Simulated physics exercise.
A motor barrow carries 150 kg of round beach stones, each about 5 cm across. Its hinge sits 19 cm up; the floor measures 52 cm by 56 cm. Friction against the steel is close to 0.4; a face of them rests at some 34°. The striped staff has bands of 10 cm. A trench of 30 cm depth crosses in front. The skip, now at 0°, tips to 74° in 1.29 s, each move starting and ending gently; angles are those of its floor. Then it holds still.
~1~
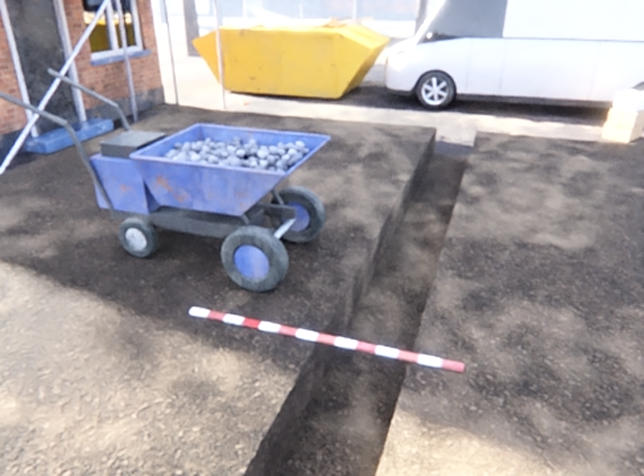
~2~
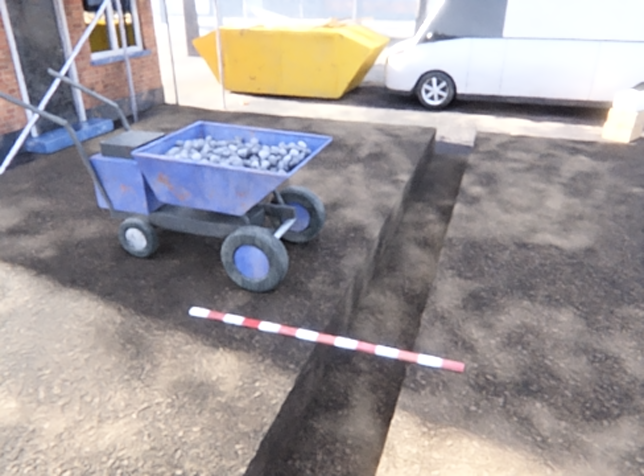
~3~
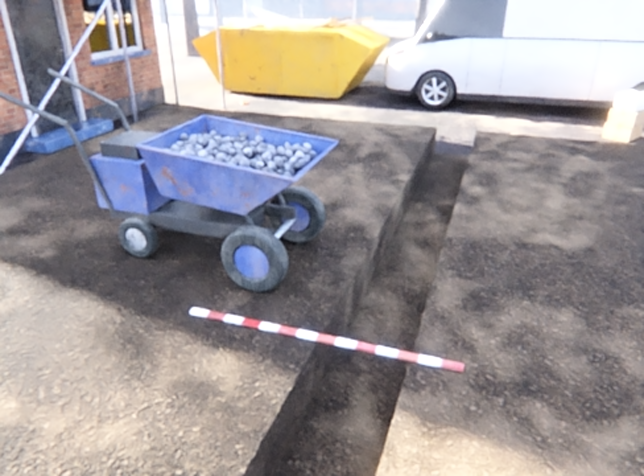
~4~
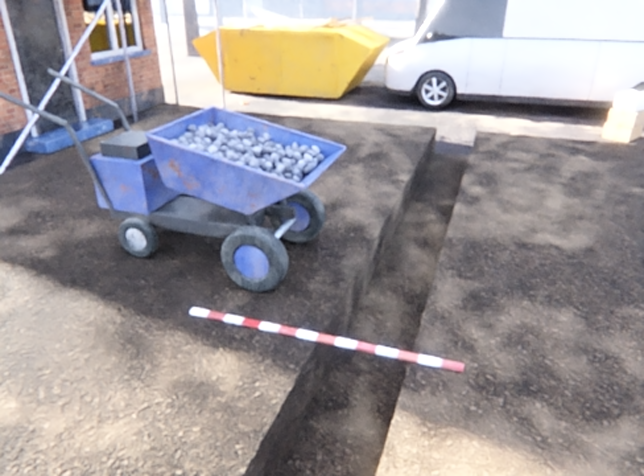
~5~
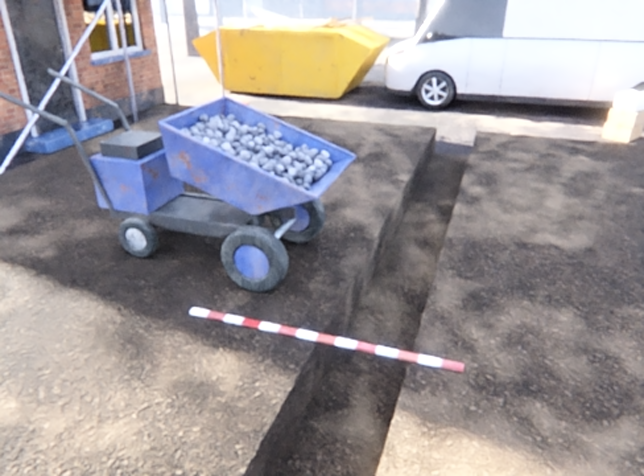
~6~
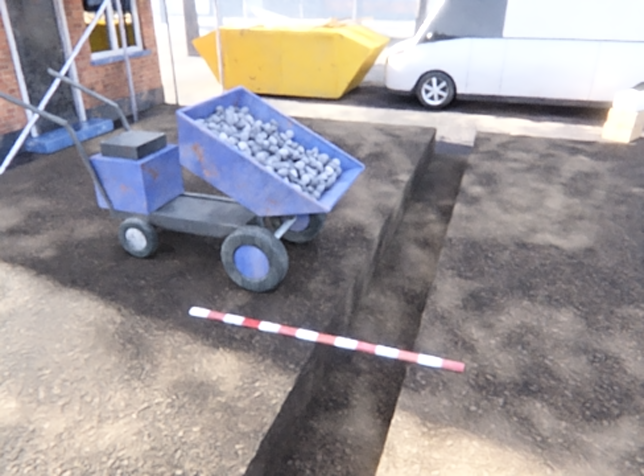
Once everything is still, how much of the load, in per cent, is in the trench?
Some 95 per cent of it.
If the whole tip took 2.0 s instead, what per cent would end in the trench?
Then about 95 per cent.
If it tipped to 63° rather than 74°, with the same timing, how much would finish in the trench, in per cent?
In that case some 90 per cent.
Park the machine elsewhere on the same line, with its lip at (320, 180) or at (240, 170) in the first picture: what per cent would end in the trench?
Near 50 per cent from the first place, 85 from the second.
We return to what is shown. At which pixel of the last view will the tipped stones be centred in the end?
Near (398, 316).
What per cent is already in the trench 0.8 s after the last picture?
Some 75 per cent.
Then, 0.4 s after the last picture the floor is at 63°, 99 % in the skip, 1 % in the trench; the foremost stones are at (382, 248).
Then, 0.8 s after the last picture the floor is at 74°, 24 % in the skip, 73 % in the trench, 3 % past the trench; the foremost stones are at (456, 293).
Then, 1.2 s after the last picture the floor is at 74°, 1 % in the skip, 94 % in the trench, 5 % past the trench; the foremost stones are at (522, 316).
Then, 3.2 s after the last picture the floor is at 74°, 0 % in the skip, 95 % in the trench, 5 % past the trench; the foremost stones are at (560, 317).
